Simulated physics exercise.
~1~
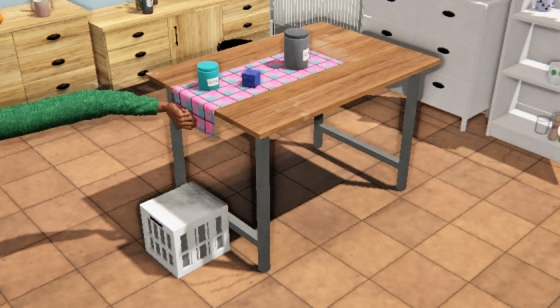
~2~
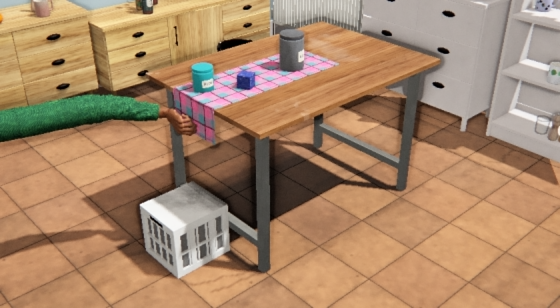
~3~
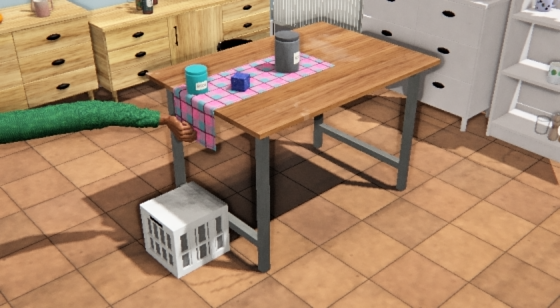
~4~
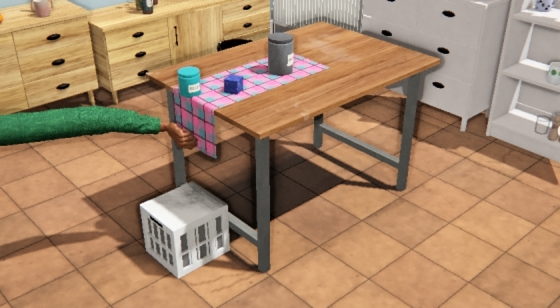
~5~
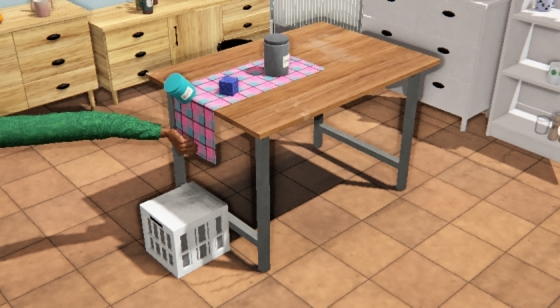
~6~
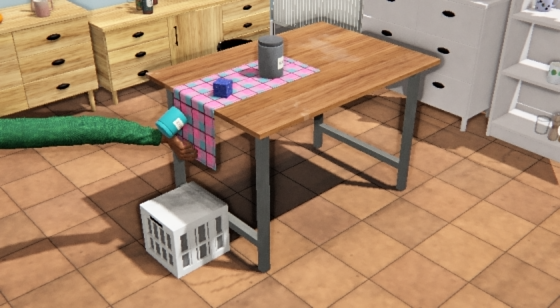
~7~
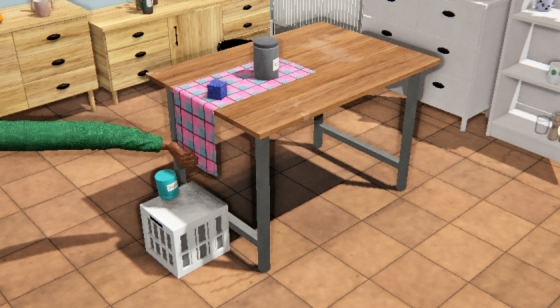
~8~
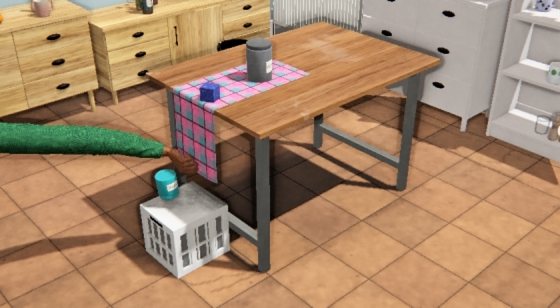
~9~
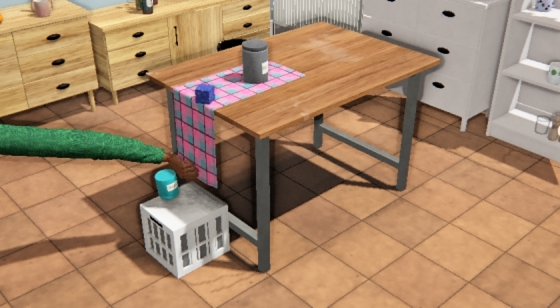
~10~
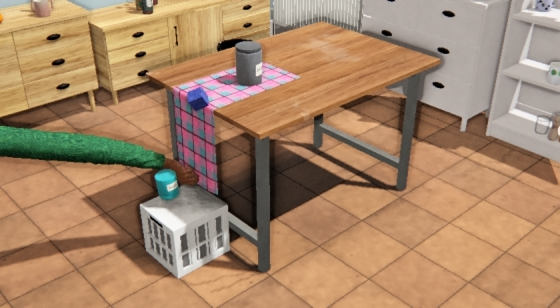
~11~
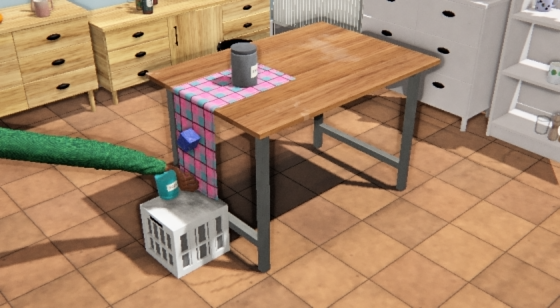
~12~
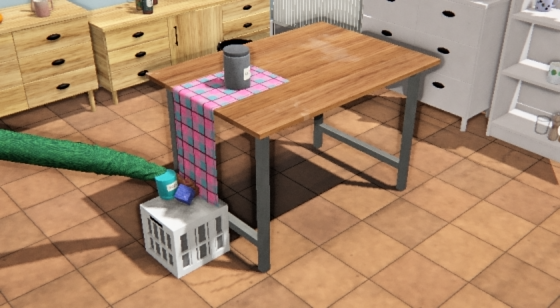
A green-sleeved arm reaches in from the left and pulls a pink checked cloth toward the near left end of a wooden table, seen from above in a tiled room with drawers behind. A turquoise jar, a small blue block and a grey canister ride along on it. The jar tips over the edge and drops onto the white crate below, where it stays upright. As the cloth hangs lower, the block slides off too, tumbling down beside the jar. Finally the hem reaches the crate, while the canister still stands on the table.
